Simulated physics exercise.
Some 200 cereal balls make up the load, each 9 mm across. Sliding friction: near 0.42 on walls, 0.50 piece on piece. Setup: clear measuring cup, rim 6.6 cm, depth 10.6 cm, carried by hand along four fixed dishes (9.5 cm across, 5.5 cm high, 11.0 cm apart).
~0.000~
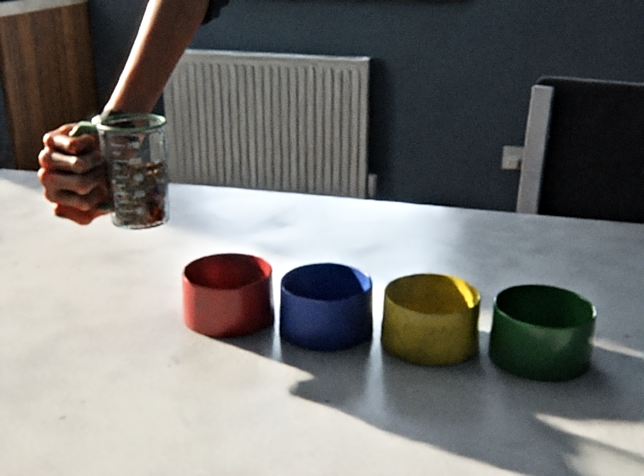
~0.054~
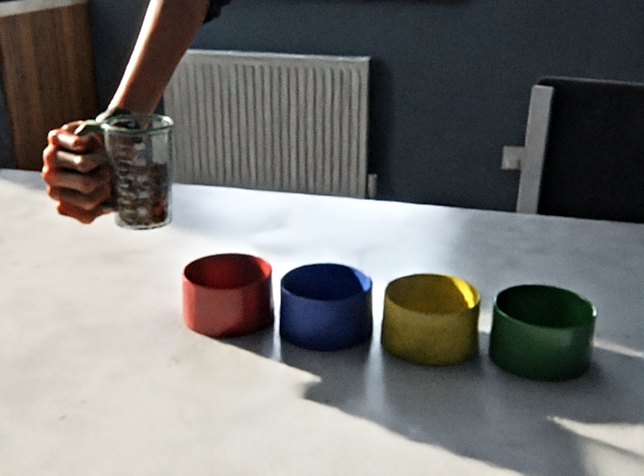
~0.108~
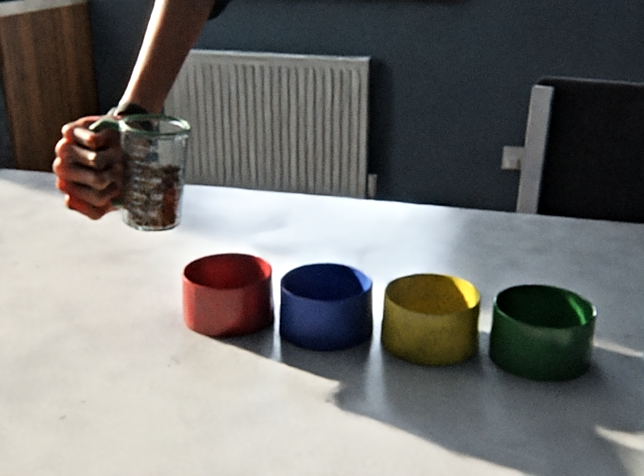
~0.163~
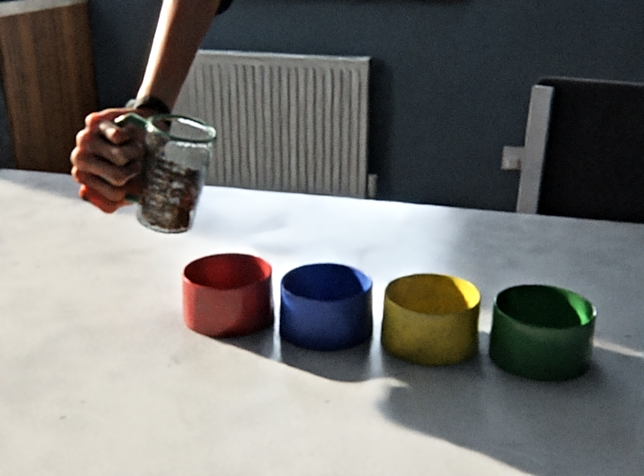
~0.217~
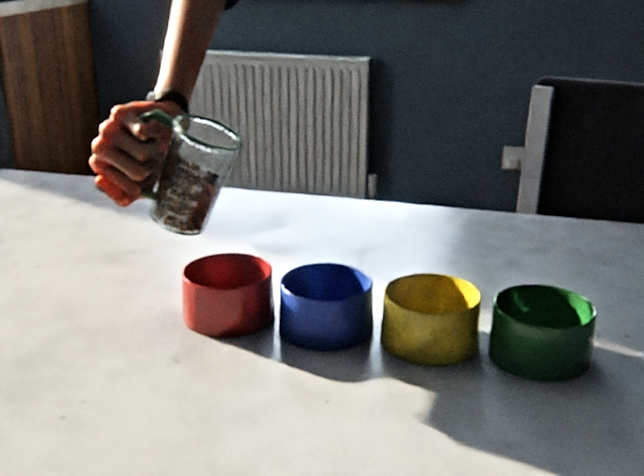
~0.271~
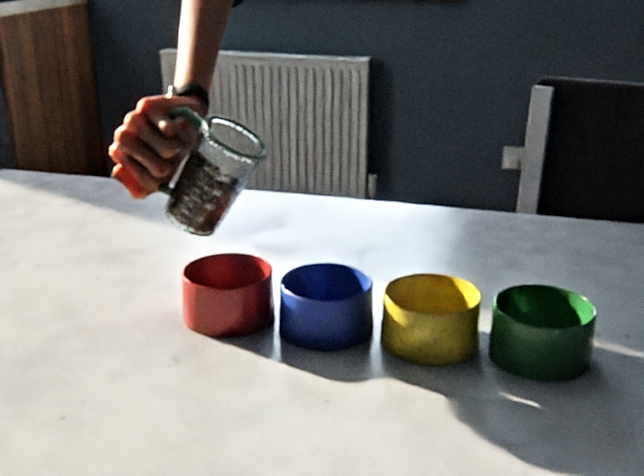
In a sunlit room with a pale radiator against a dark wall, a still camera looks slightly down across a white table. Four round, open dishes stand in a row, red, blue, yellow and green from left to right, with a dark chair behind. At upper left, a hand holding a clear measuring cup of small brown pieces moves right, steadily tilting the cup rightward above the red dish.
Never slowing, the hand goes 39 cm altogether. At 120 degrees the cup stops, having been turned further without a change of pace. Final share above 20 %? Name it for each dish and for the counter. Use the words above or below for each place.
Red: Below; blue: Below; green: Above; yellow: Below; counter: Above.
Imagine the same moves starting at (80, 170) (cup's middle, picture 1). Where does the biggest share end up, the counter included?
I'd say green collects the most.
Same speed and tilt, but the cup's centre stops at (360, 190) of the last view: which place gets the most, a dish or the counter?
Result: Biggest portion at yellow.
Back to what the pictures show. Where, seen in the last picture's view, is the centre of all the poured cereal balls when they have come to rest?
When it all comes to rest, the middle is near (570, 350).
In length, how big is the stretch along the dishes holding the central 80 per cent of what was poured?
Roughly 24 centimetres.
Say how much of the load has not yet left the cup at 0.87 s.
Around 95 percent.
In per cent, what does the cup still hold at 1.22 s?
0 %.
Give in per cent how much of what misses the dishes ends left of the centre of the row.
0 per cent.
After 0.63 s, tilt 83 degrees; cup holds 100 %.
After 0.87 s, tilt 116 degrees; cup holds 95 %, green 5 %.
After 1.22 s, tilt 120 degrees; cup holds 0 %, green 60 %.
At rest (1.9 s), red 0 %, blue 0 %, green 60 %, yellow 0 %, counter 40 %.
